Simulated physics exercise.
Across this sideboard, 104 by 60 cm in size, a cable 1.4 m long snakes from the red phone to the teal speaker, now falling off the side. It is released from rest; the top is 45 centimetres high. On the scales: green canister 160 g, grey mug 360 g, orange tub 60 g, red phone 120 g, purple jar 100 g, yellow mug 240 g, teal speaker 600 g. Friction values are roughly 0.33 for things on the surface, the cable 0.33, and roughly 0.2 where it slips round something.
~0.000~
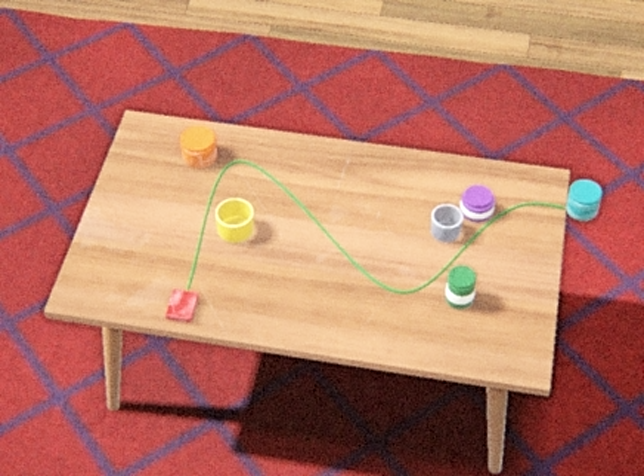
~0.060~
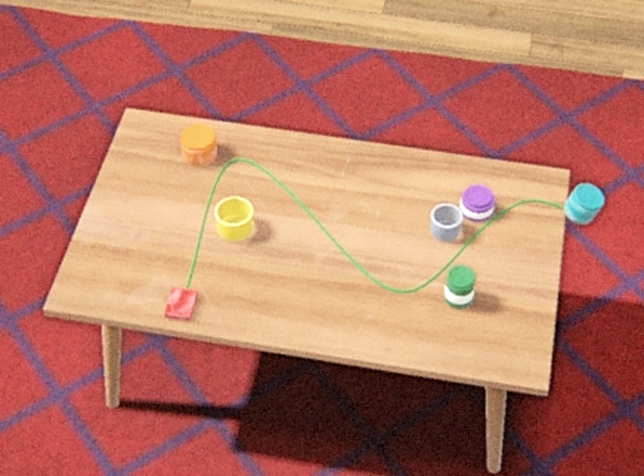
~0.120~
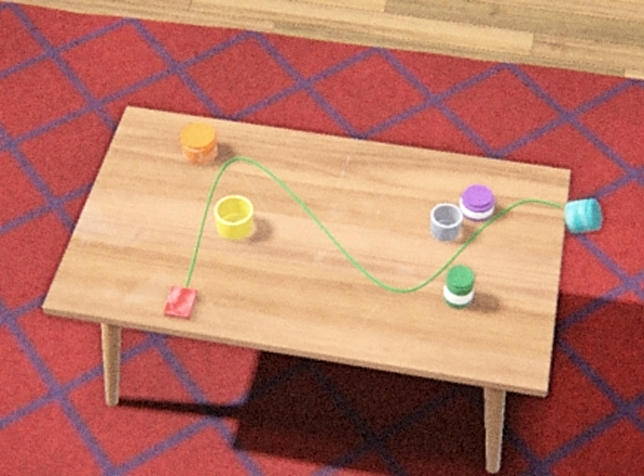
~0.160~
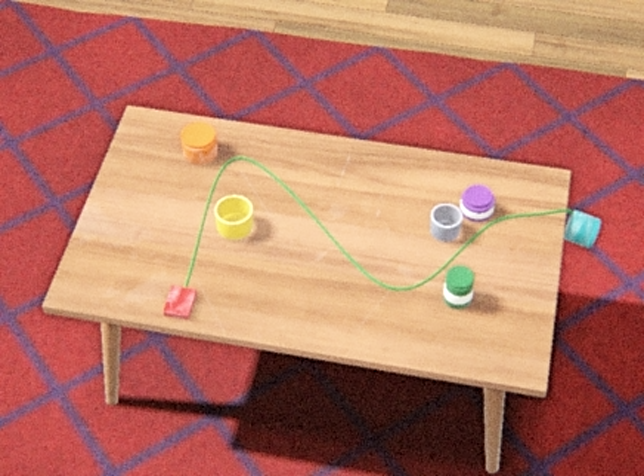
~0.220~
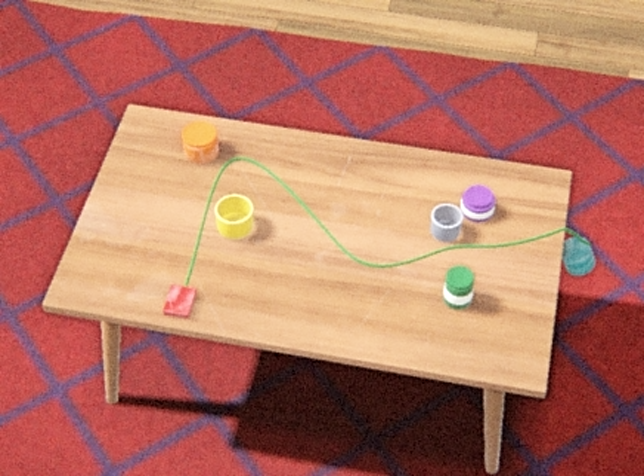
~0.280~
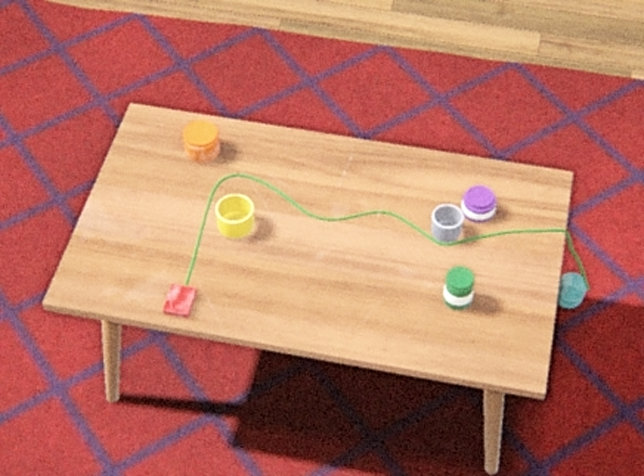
On a wooden table over a red patterned rug, a teal container tipping off the right edge and dropping, pulling a green cord.
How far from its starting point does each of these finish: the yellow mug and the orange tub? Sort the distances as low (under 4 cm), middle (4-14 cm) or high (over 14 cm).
Distances: Yellow mug low; orange tub low.
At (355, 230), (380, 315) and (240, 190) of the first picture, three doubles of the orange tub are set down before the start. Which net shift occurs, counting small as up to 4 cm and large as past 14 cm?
First: A moderate shift; second: A slight shift; third: A big shift.
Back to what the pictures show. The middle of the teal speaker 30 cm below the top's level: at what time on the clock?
Answer: 0.30 s on the clock.
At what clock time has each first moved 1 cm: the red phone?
Red phone 0.40 s.
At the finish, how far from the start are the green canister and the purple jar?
Final offset from start: Green canister = 0 cm, purple jar = 0 cm.
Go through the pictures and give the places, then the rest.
The first picture shows shows, yellow mug (234, 212); orange tub (198, 138); cable runs through (509, 210) (425, 286) (329, 236) (253, 165) (200, 240).
The second picture shows shows, teal speaker (586, 195); cable runs through (508, 209) (329, 235) (200, 238).
The third picture shows shows, teal speaker (583, 216); cable runs through (508, 209) (328, 234) (200, 237).
The fourth picture shows shows, teal speaker (582, 229); cable runs through (518, 216) (328, 234) (199, 237).
The fifth picture shows shows, teal speaker (578, 256); cable runs through (565, 229) (330, 235) (200, 236).
The sixth picture shows shows, yellow mug (235, 208); orange tub (201, 132); cable runs through (489, 236) (378, 212) (271, 187) (200, 235).
By 0.5 s, the cable's tail end at (189, 281); yellow mug 1 cm off its start, red phone 2 cm off its start, teal speaker over the edge.
By 0.7 s, the cable's tail end at (189, 281); yellow mug 1 cm off its start, red phone 2 cm off its start, teal speaker over the edge.
By 1.0 s, the cable's tail end at (189, 281); yellow mug 1 cm off its start at (238, 213), red phone 2 cm off its start at (183, 292), teal speaker over the edge.
By 1.2 s, the cable's tail end at (189, 281); yellow mug 1 cm off its start, red phone 2 cm off its start, teal speaker over the edge.
By 2.4 s, the cable's tail end at (189, 281); yellow mug 1 cm off its start at (238, 213), orange tub 0 cm off its start at (201, 132), red phone 2 cm off its start at (183, 292), teal speaker over the edge.
